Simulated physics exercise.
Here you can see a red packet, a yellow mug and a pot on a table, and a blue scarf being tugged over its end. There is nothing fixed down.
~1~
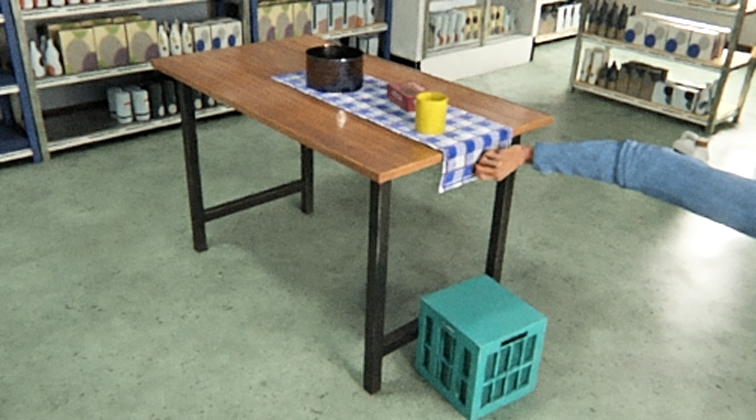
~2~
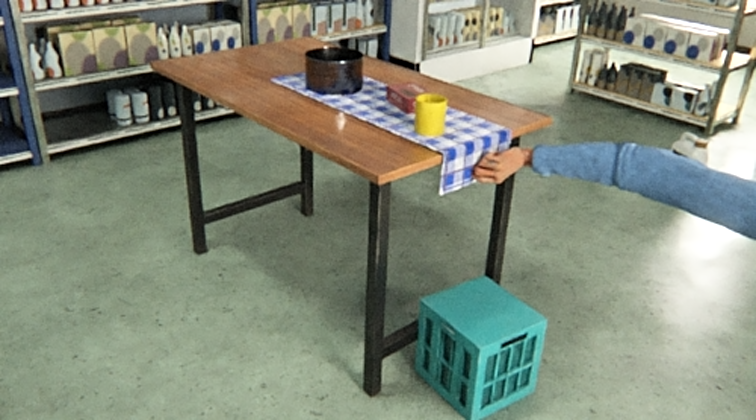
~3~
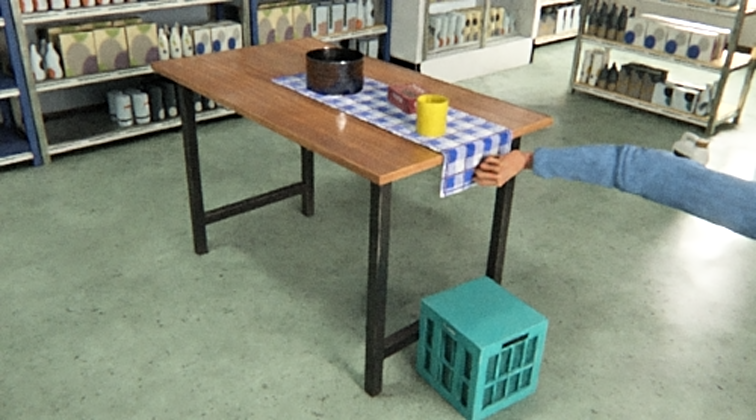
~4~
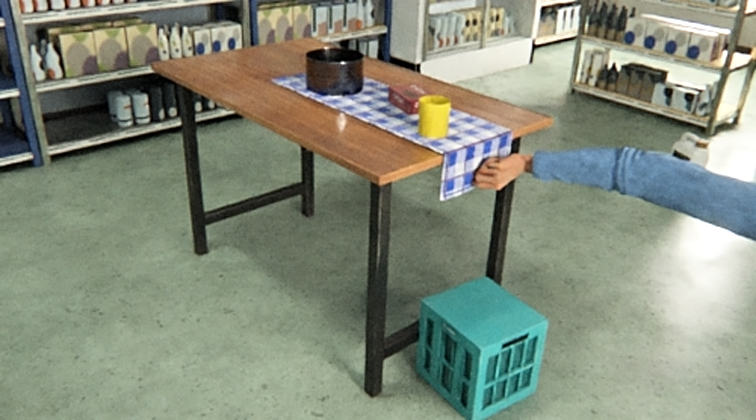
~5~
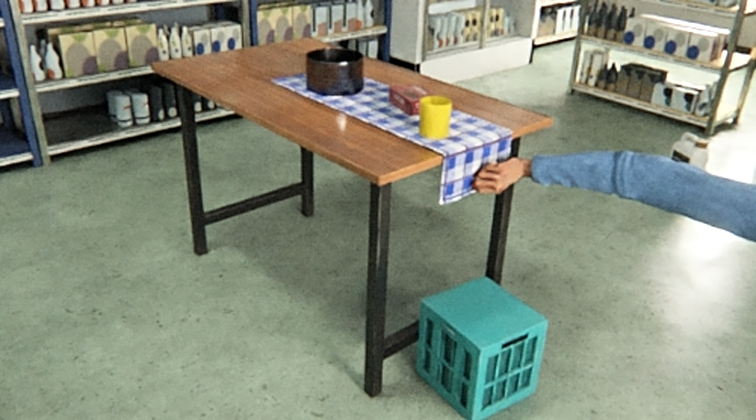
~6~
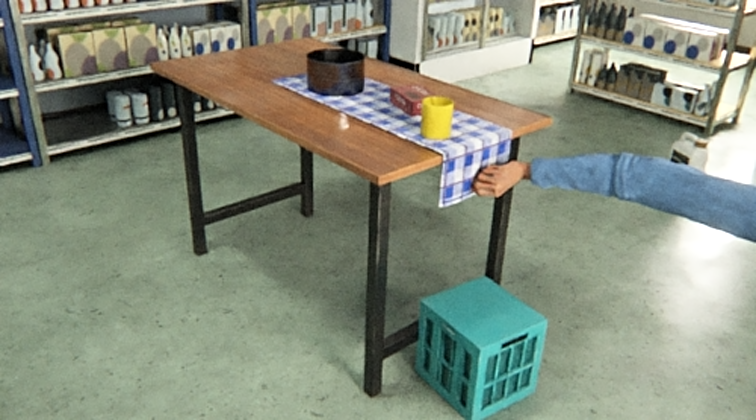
A hand slowly tugs a blue checked cloth slightly down over the wooden table's end, shifting the yellow mug.
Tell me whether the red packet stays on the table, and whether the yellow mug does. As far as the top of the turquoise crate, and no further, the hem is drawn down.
The red packet falls off. The yellow mug falls off.
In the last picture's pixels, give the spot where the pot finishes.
Around (417, 102).
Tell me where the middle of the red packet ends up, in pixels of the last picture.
Resting place: Roughly (517, 284).
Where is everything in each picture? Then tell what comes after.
The first picture shows scarf end (440, 192); red packet (412, 88); yellow mug (432, 97); pot (335, 52); top of the crate (482, 324).
The second picture shows scarf end (440, 195), far hem (270, 80); yellow mug (431, 99); yellow mug stands on the cloth.
The third picture shows scarf end (441, 197); red packet (413, 91).
The fourth picture shows scarf end (440, 200), far hem (270, 81); yellow mug (435, 100).
The fifth picture shows scarf end (440, 203); red packet (414, 92).
The sixth picture shows scarf end (439, 206), far hem (271, 81); red packet (416, 92); yellow mug (438, 101); top of the crate (482, 326).
Then, 0.52 s on from there, hem going down; packet carried along near (435, 107); mug tipping at the edge near (462, 112).
Then, 1.24 s on from there, hem going down; packet carried along near (467, 119); mug down below near (486, 301).
Then, 2.08 s on from there, hem on the crate; packet down below near (517, 268); mug down below near (486, 301).
In the end, hem on the crate; packet down below near (517, 284); mug down below near (486, 301). The red packet is carried off the end and the yellow mug falls off.
